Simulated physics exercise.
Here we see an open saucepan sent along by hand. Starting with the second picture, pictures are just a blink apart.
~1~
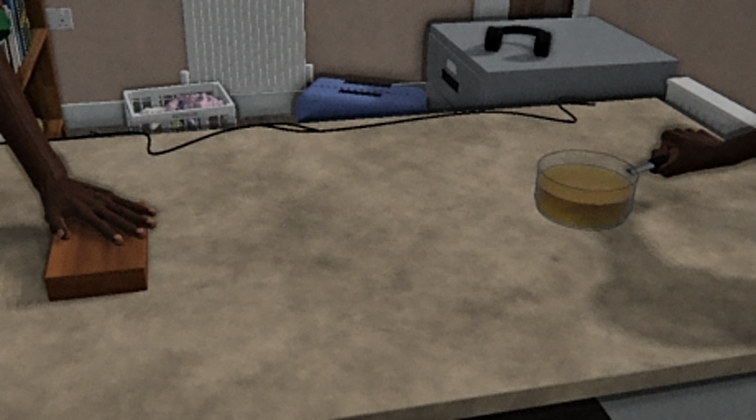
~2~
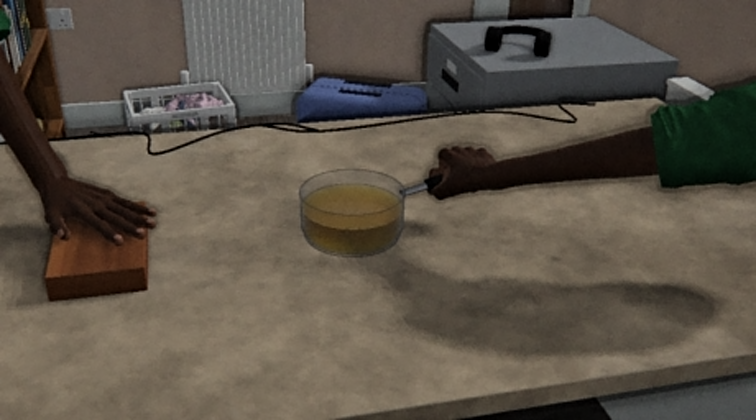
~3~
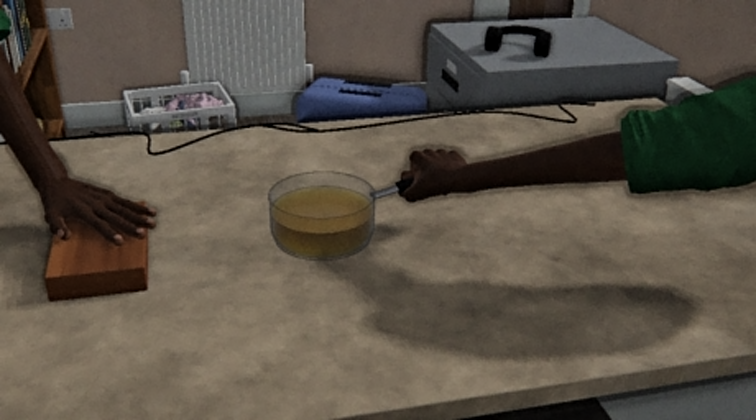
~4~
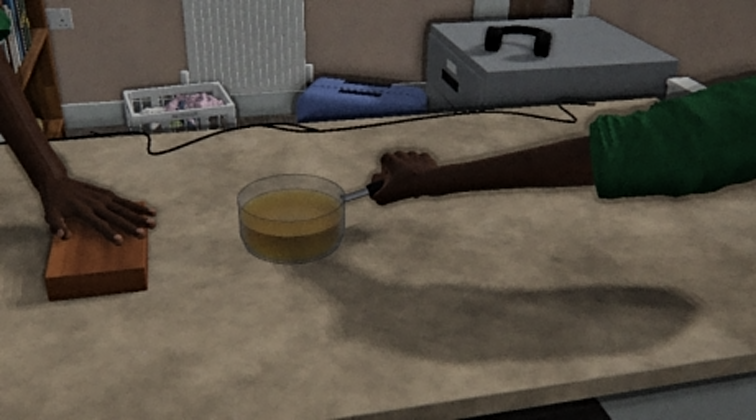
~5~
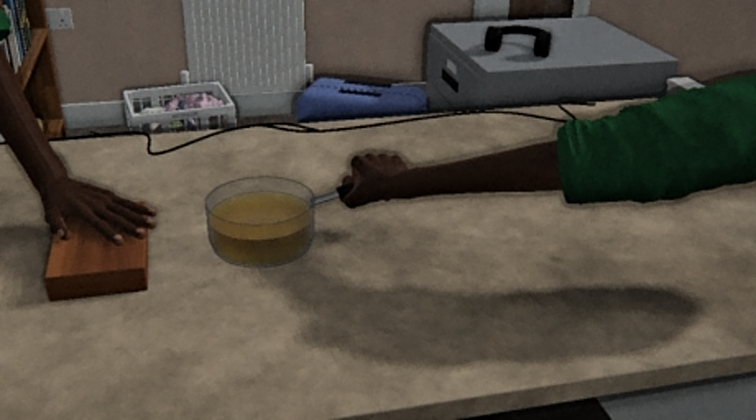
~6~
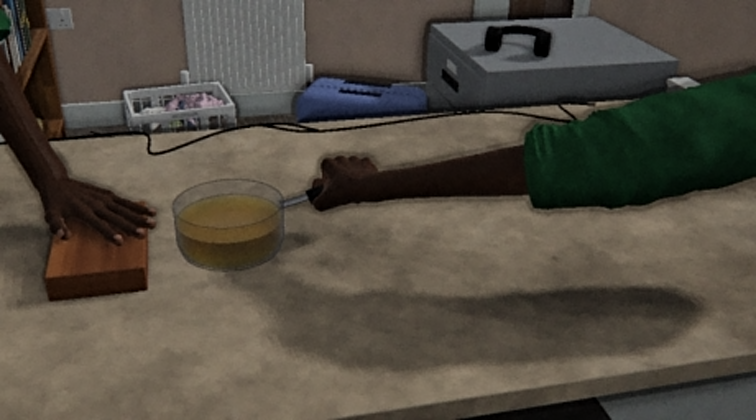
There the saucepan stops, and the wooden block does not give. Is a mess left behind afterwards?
Yes: It splashes over.
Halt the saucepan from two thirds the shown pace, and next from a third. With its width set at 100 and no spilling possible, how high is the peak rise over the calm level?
The wave tops out at around 20 per cent of the width, and then at around 10 per cent.
A moment on, the saucepan meets the wooden block.
Further on, the apple juice surges up the wall; a puddle lies under it.
When it is over, the saucepan stands at the wooden block; a puddle lies under it.
